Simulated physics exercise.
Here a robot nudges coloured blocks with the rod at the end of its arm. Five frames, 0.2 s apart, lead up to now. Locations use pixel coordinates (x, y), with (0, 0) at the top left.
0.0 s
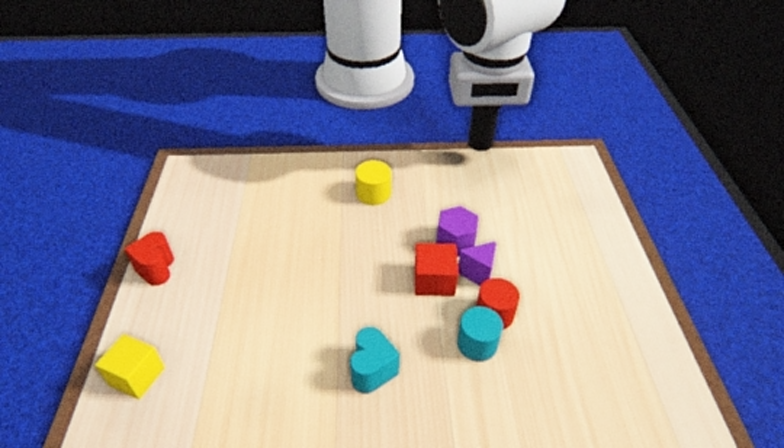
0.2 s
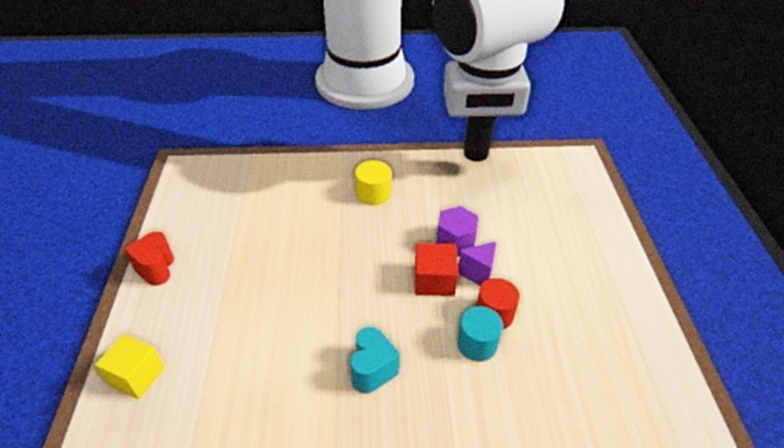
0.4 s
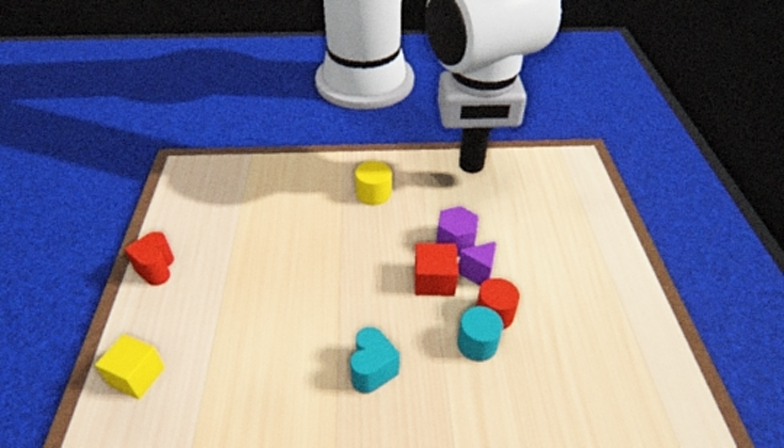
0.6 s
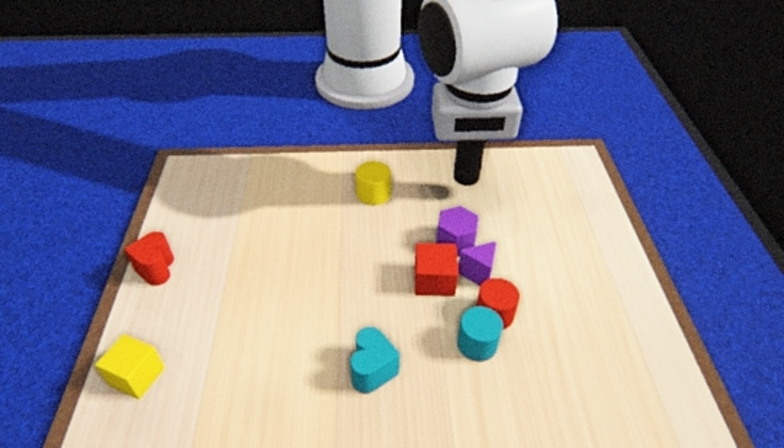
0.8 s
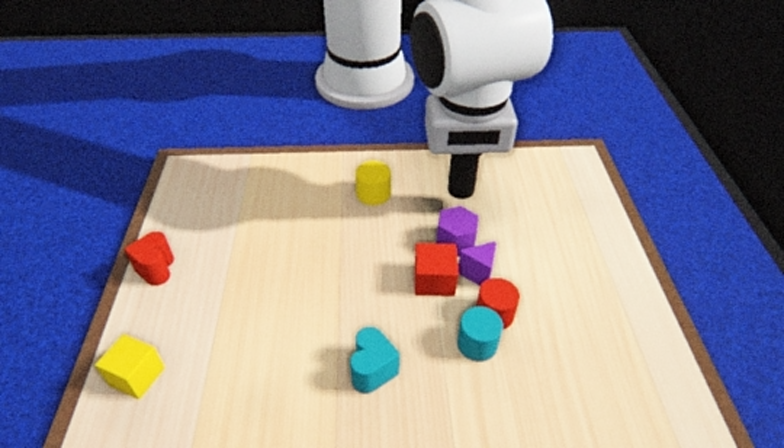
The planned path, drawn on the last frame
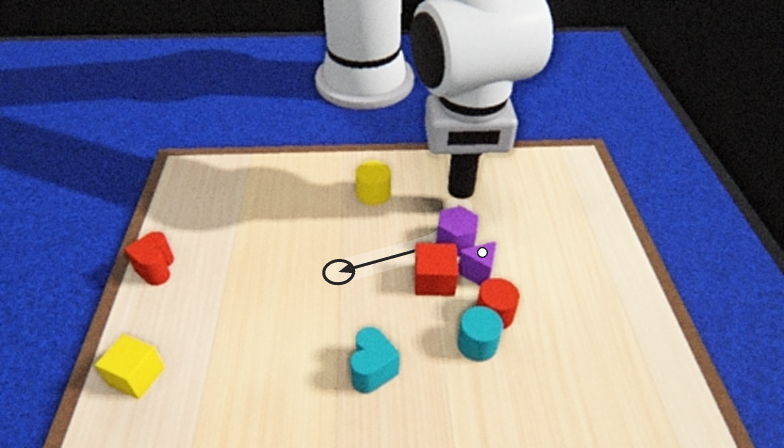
A pale wooden board with a dark rim lies on a blue surface, seen from above at an angle by a still camera. A yellow cylinder sits near the back, a red heart and yellow block at left, a teal heart in front, and purple, red and teal blocks cluster right of centre. The white robot arm moves its black rod slowly forward and slightly left, nearing the purple hexagonal block, while every block stays still.
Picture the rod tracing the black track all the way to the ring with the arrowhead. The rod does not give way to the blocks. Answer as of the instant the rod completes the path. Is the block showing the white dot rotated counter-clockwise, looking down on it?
I'd say yes.
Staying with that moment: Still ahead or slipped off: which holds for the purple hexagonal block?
It slips out to the side or back.
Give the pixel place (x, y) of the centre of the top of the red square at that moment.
That would be at about pixel (433, 280).
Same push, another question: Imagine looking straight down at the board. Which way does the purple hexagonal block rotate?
Rotates counter-clockwise.
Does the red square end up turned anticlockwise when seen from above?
No - that is not the case.
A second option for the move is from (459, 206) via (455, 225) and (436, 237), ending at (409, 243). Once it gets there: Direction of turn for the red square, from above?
My answer: Clockwise.
The line goes from (459, 206) via (443, 240) and (393, 257), ending at (339, 272); the dot is on the purple triangle.
What follows on the original path. One third of the way, rod at (444, 226); red square at (433, 274), turned 30° clockwise; purple hexagonal block at (454, 245), turned 30° anticlockwise; purple triangle at (486, 256), turned 30° anticlockwise.
Two thirds of the way, rod at (393, 242); red square at (433, 280), turned 40° clockwise; purple hexagonal block at (448, 249), turned 60° anticlockwise; purple triangle at (487, 257), turned 30° anticlockwise.
At the end, rod at (337, 257); red square at (433, 280), turned 40° clockwise; purple hexagonal block at (448, 249), turned 60° anticlockwise; purple triangle at (487, 257), turned 30° anticlockwise.
